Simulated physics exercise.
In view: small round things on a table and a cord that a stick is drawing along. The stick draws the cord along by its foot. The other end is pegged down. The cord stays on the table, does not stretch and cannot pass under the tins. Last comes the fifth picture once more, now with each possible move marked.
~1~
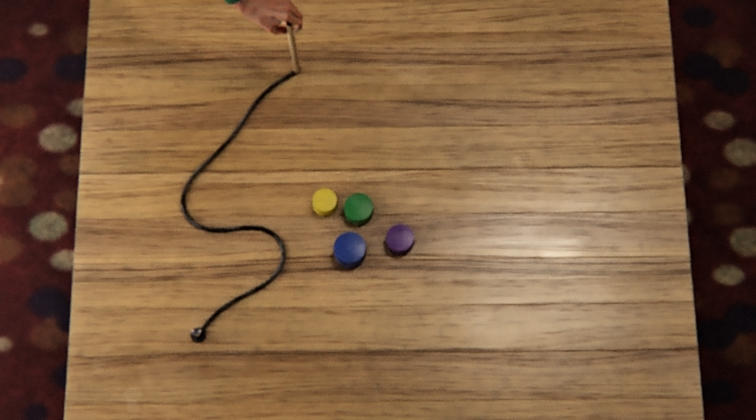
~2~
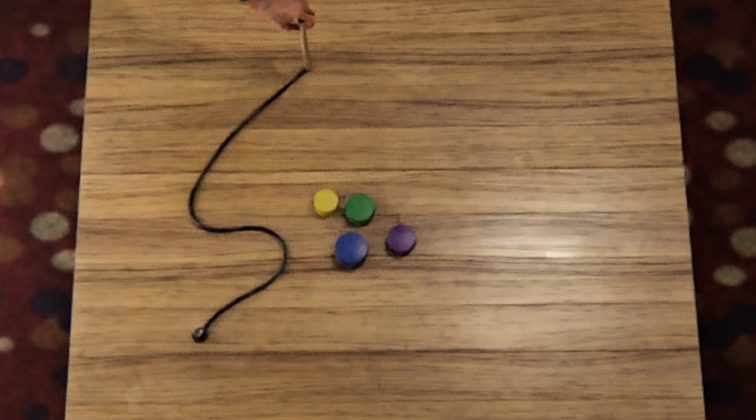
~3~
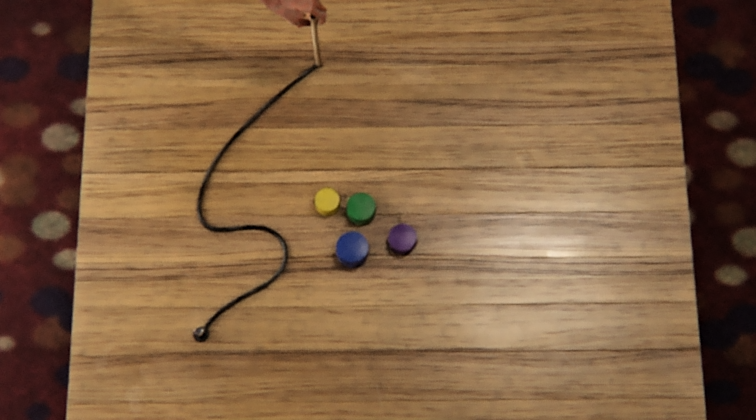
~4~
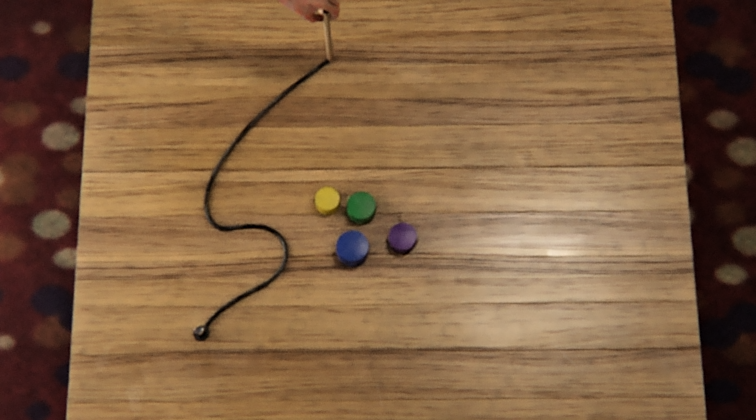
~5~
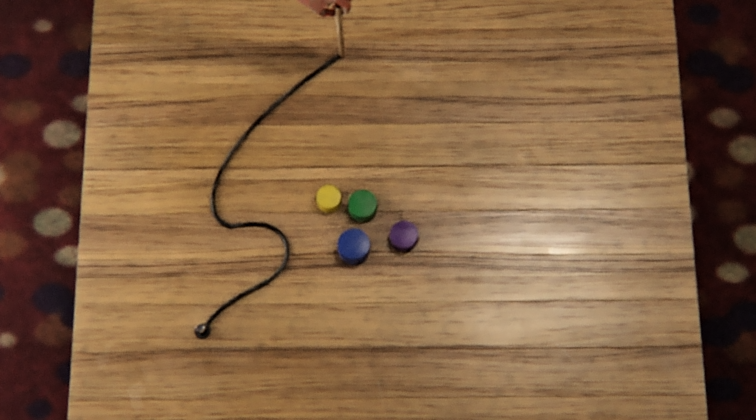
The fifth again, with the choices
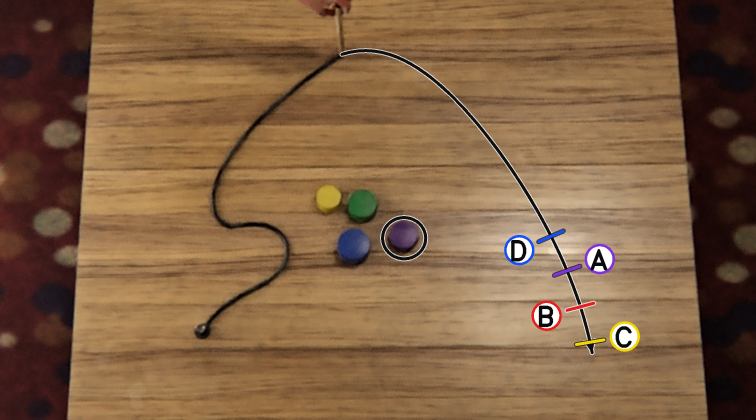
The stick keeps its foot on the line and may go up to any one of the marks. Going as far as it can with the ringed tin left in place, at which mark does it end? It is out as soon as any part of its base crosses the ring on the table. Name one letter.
Up to mark B.
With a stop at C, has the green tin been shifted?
By then, yes.
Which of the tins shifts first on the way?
Yellow.
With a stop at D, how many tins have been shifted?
The count is none.
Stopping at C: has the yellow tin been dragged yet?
Yes.
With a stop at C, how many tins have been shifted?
Four.
On the marked copy, A at (567, 271); B at (580, 307); C at (590, 342); D at (551, 236); the ring at (404, 238); the route from (342, 54) via (506, 162) to (592, 353).
With B. Early on, foot of the stick (455, 100); purple tin (404, 236).
Further on, foot of the stick (532, 202); purple tin (404, 236).
At the end, foot of the stick (580, 307); blue tin (354, 250); green tin (369, 224); yellow tin (341, 226); purple tin (404, 236); the purple tin is still in its ring.
As for the rest, A is safe but short; C drags the ringed tin to (402, 253); D is safe but short.
